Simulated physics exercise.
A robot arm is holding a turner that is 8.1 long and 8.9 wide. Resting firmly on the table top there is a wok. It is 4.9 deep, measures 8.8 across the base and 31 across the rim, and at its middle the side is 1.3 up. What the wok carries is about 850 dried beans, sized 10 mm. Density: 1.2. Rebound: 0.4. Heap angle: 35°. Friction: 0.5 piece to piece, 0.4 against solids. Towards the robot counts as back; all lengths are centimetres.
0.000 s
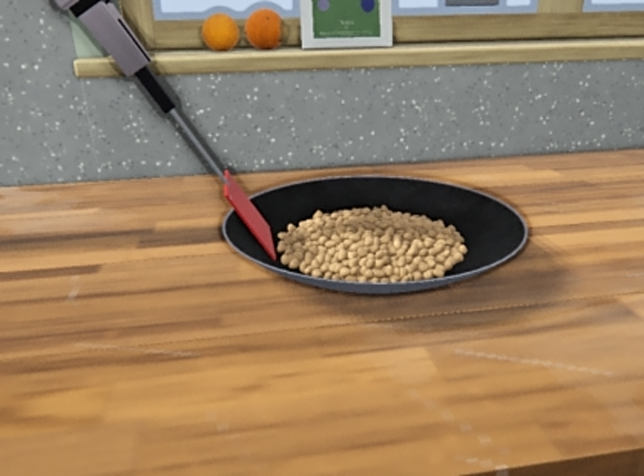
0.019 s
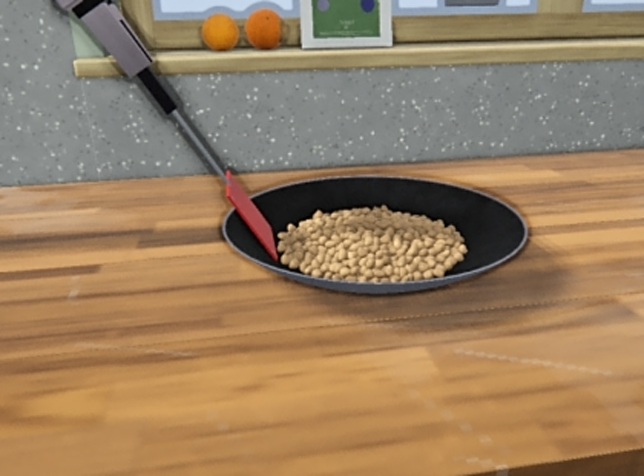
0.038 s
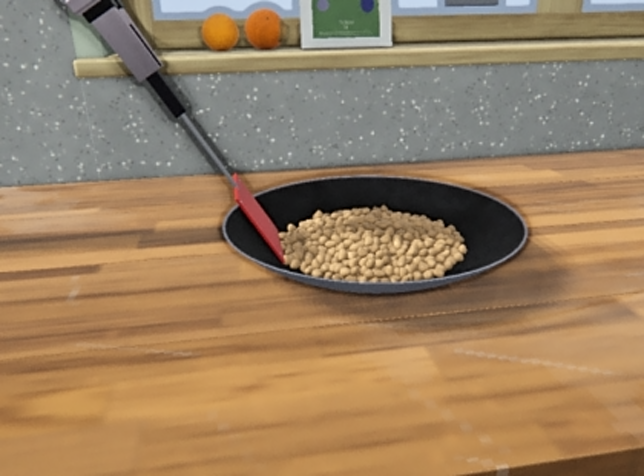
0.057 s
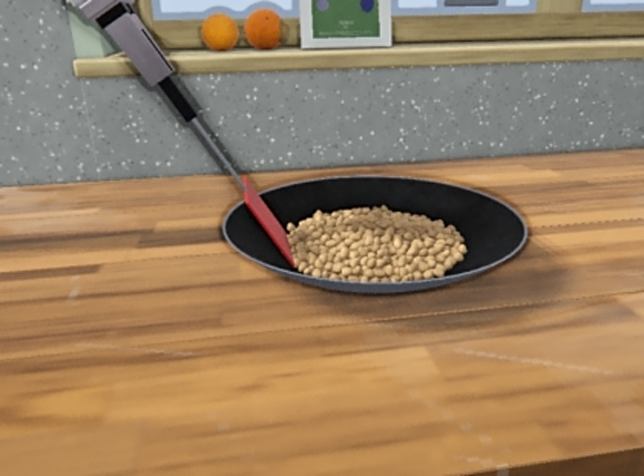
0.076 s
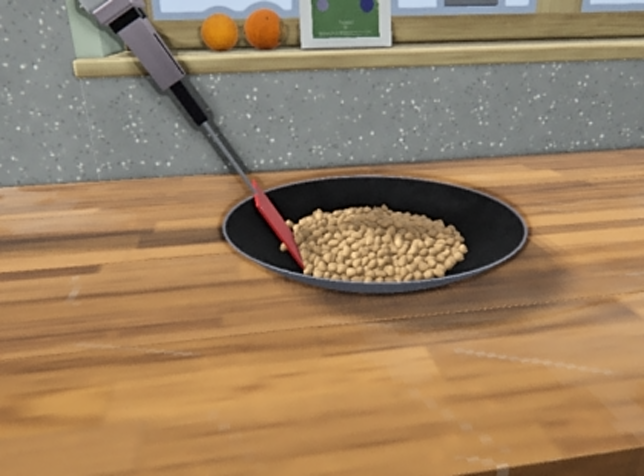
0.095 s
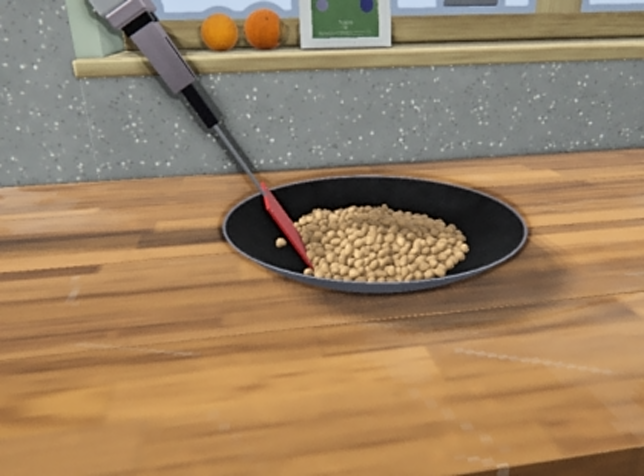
A robot arm reaches in from the upper left over a wooden kitchen counter, seen from slightly above, holding a red turner in a black wok heaped with pale tan beans. Behind, against a speckled grey wall, two oranges and a green picture sit on a window ledge. The arm slides the turner slowly a short way right, nudging beans at the heap's left edge, while the camera stays still.
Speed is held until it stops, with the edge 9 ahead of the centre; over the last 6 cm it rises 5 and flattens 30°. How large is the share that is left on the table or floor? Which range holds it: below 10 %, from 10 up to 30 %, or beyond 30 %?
The range below 10 %.
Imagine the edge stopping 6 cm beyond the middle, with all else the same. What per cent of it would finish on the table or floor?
Result: Approx. 0 %.
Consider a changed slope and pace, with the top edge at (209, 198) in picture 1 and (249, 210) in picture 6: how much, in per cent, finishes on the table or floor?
Some 5 percent ends up on the table or floor.
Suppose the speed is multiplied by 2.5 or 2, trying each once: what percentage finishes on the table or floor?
Around 30 per cent, then around 25 per cent, would end on the table or floor.
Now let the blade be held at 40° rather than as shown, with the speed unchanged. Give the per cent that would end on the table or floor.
I'd expect near 5 percent then.
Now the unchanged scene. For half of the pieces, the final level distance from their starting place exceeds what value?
Around 6 cm, measured level.
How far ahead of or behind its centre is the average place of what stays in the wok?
What stays is shifted forward by around 6.0 cm.
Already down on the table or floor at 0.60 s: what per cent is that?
It works out to about 5 in a hundred.
After 0.22 s, sloping 59°, highest piece 5 above the table; 849 in the wok.
After 0.34 s, sloping 49°, highest piece 7 above the table; 849 in the wok.
After 0.60 s, sloping 29°, highest piece 7 above the table; 817 in the wok, 23 on the table or floor, 9 on the blade or in flight.
After 1.65 s, sloping 29°, highest piece 6 above the table; 816 in the wok, 33 on the table or floor.
At rest, 816 in the wok, 33 on the table or floor. That is 4 % on the table or floor.
